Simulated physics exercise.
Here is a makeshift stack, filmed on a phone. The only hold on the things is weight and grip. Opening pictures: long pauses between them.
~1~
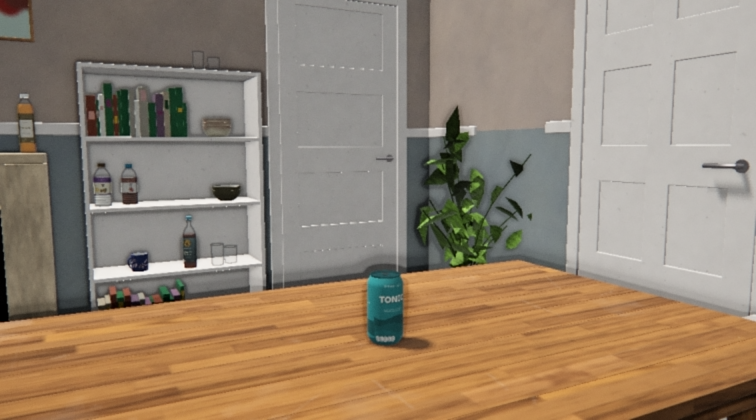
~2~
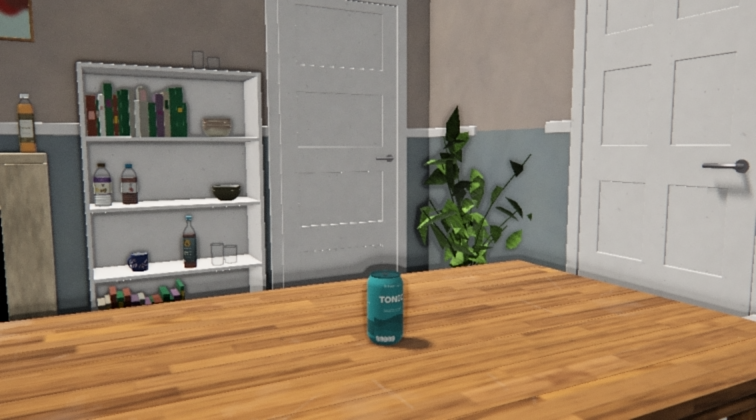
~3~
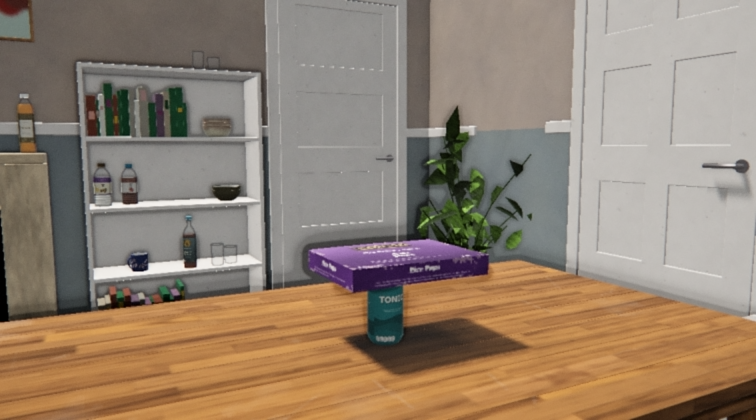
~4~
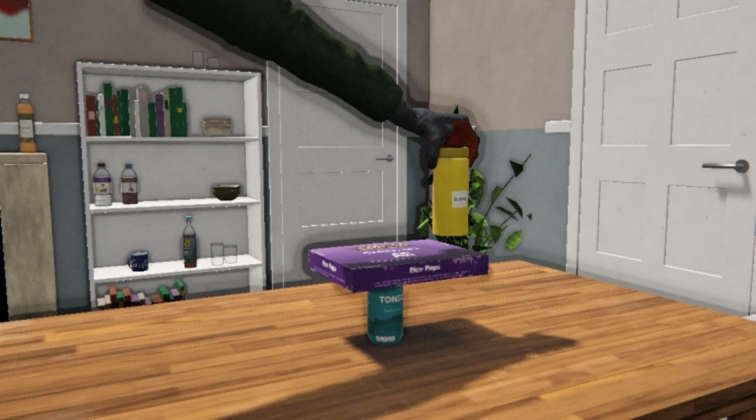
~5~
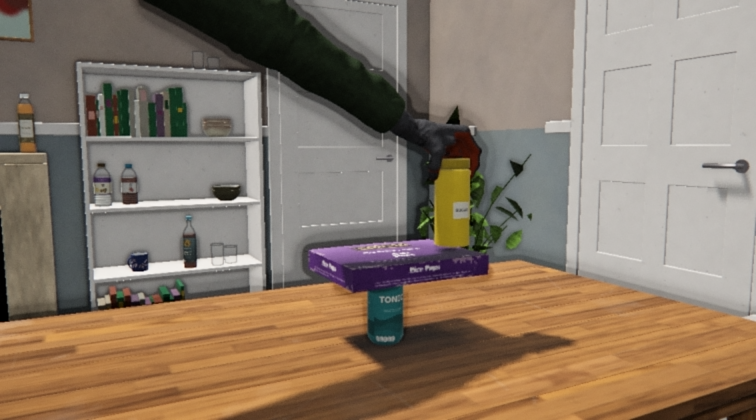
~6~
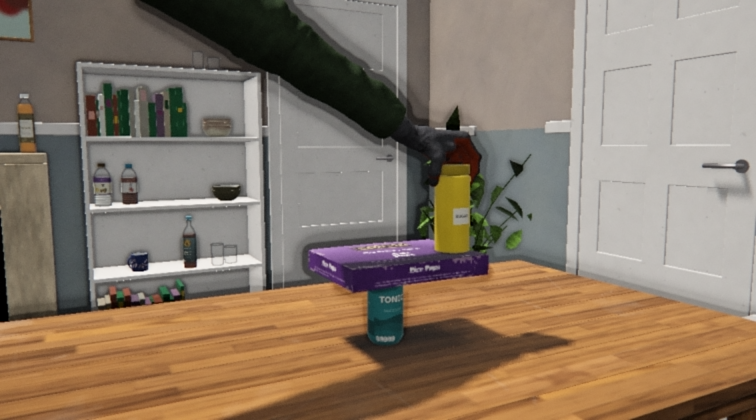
The footage shows a teal can on a wooden table, then a purple packet lying flat on top of it, before a dark-sleeved arm lowers a yellow jar onto the packet's right side and keeps hold of it.
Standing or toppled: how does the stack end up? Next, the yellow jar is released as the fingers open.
The stack ends up toppled.
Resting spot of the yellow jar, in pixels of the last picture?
Look around (518, 317) in the final frame.
Then, 0.40 s later than the last frame, yellow jar now fallen; purple packet tilted by 62°.
Then, 0.50 s later than the last frame, purple packet tilted by 75°.
Then, 1.40 s later than the last frame, purple packet now fallen.
When it is over, fallen, purple packet and yellow jar; turquoise can as before. End places, in pixels of the last picture, yellow jar near (518, 317). The stack comes apart.
